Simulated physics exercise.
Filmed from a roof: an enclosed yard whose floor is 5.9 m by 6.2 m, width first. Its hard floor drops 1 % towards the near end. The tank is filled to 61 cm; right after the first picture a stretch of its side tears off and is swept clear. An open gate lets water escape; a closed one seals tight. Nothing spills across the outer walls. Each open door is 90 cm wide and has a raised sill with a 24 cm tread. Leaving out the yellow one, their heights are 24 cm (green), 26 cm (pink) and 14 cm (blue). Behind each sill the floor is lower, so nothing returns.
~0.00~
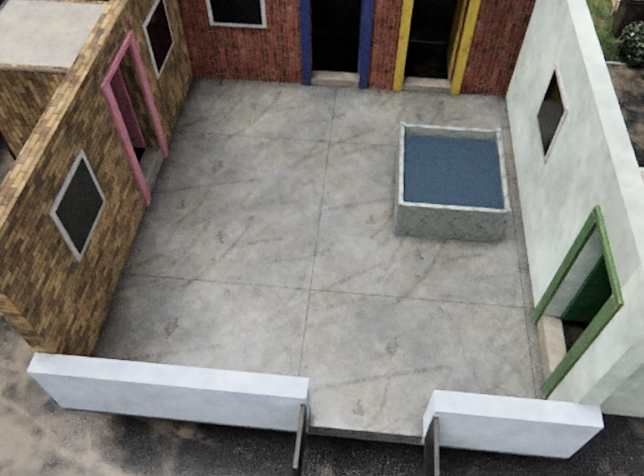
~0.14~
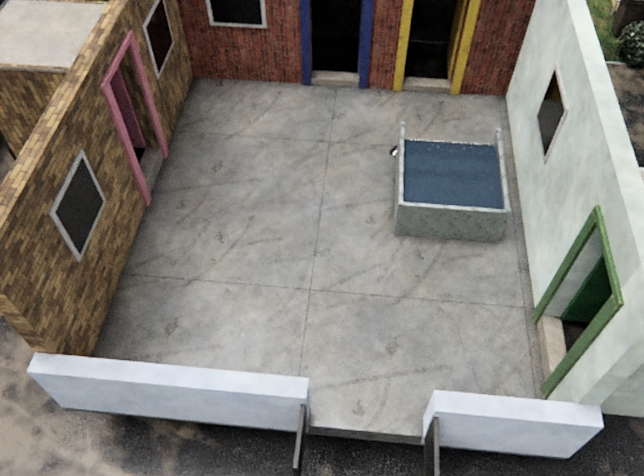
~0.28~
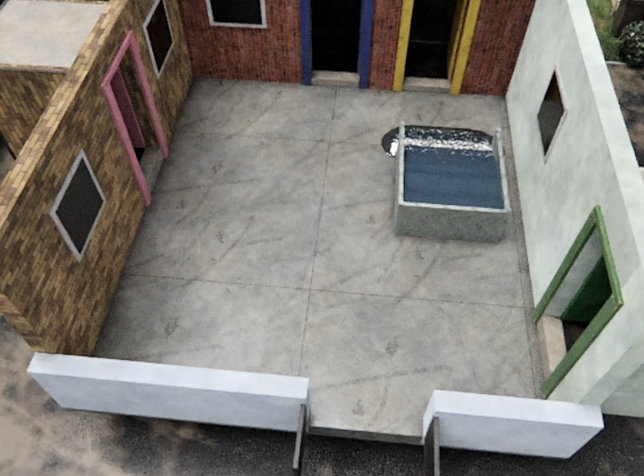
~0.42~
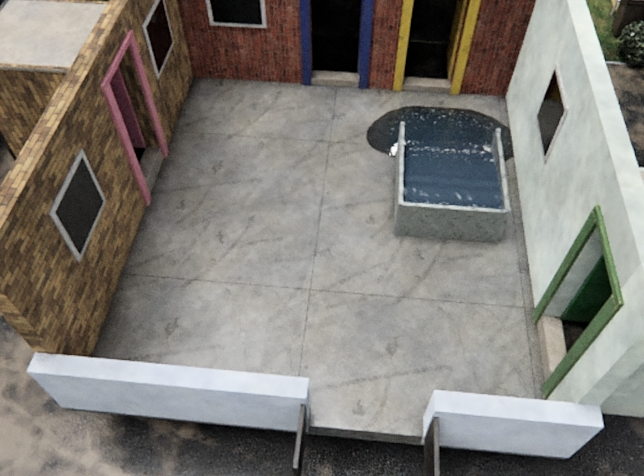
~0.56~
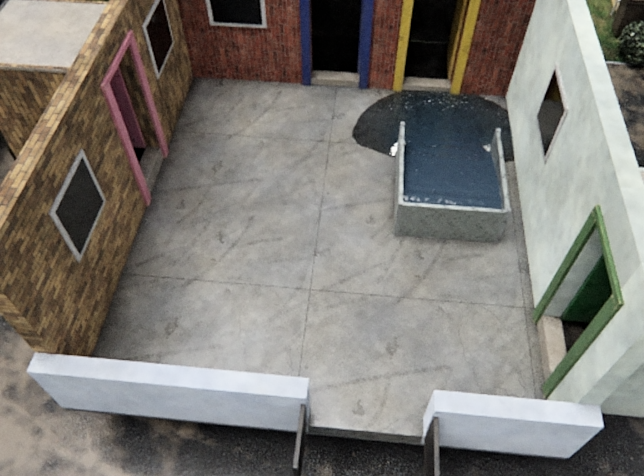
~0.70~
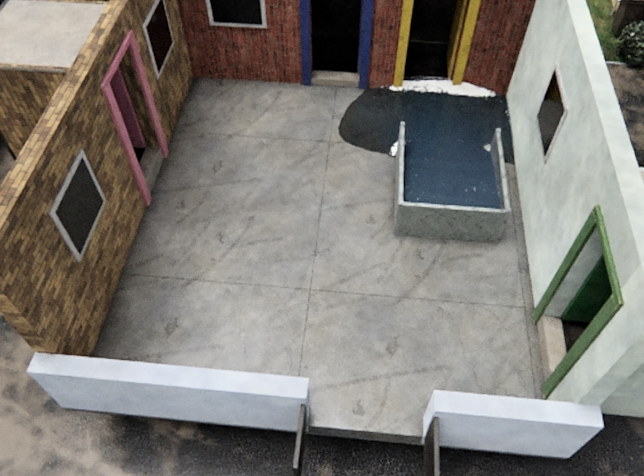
In a walled yard, water pours from a tank's far side and reaches the yellow door.
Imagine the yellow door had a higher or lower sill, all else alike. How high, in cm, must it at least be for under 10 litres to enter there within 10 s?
At least 31 cm or so.
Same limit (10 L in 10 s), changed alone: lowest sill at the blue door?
Roughly 8.0 cm at blue.
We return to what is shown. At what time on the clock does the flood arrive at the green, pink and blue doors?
Green 3.8 s, pink 3.6 s, blue 1.1 s.
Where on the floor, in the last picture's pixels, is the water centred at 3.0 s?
Around (406, 136).
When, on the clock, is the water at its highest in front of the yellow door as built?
Near 1.6 s.
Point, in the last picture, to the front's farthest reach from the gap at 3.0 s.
Around (194, 79).
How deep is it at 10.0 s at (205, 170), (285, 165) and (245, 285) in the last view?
In that order: 4, 2 and 2 cm.
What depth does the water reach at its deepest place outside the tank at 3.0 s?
Roughly 18 cm.
After 1.4 s water covers 15 % of the floor, deepest (38 cm) near (470, 96); 30 cm at the yellow door, 82 litres in over its 12 cm sill.
After 3.0 s water covers 30 % of the floor, deepest (18 cm) near (411, 93); 17 cm at the yellow door, 212 litres in over its 12 cm sill.
After 10.0 s water covers 80 % of the floor, deepest (9 cm) near (83, 384); 4 cm at the yellow door, 222 litres in over its 12 cm sill.
At the yellow door as built, the water arrived by 0.6 s and peaked near 31 cm at 1.6 s.
Run again over the same 10 s with other heights there, 31 litres in over 27 cm, 1 litre over 36.5 cm. The limit of 10 litres is kept from about 31 cm up.
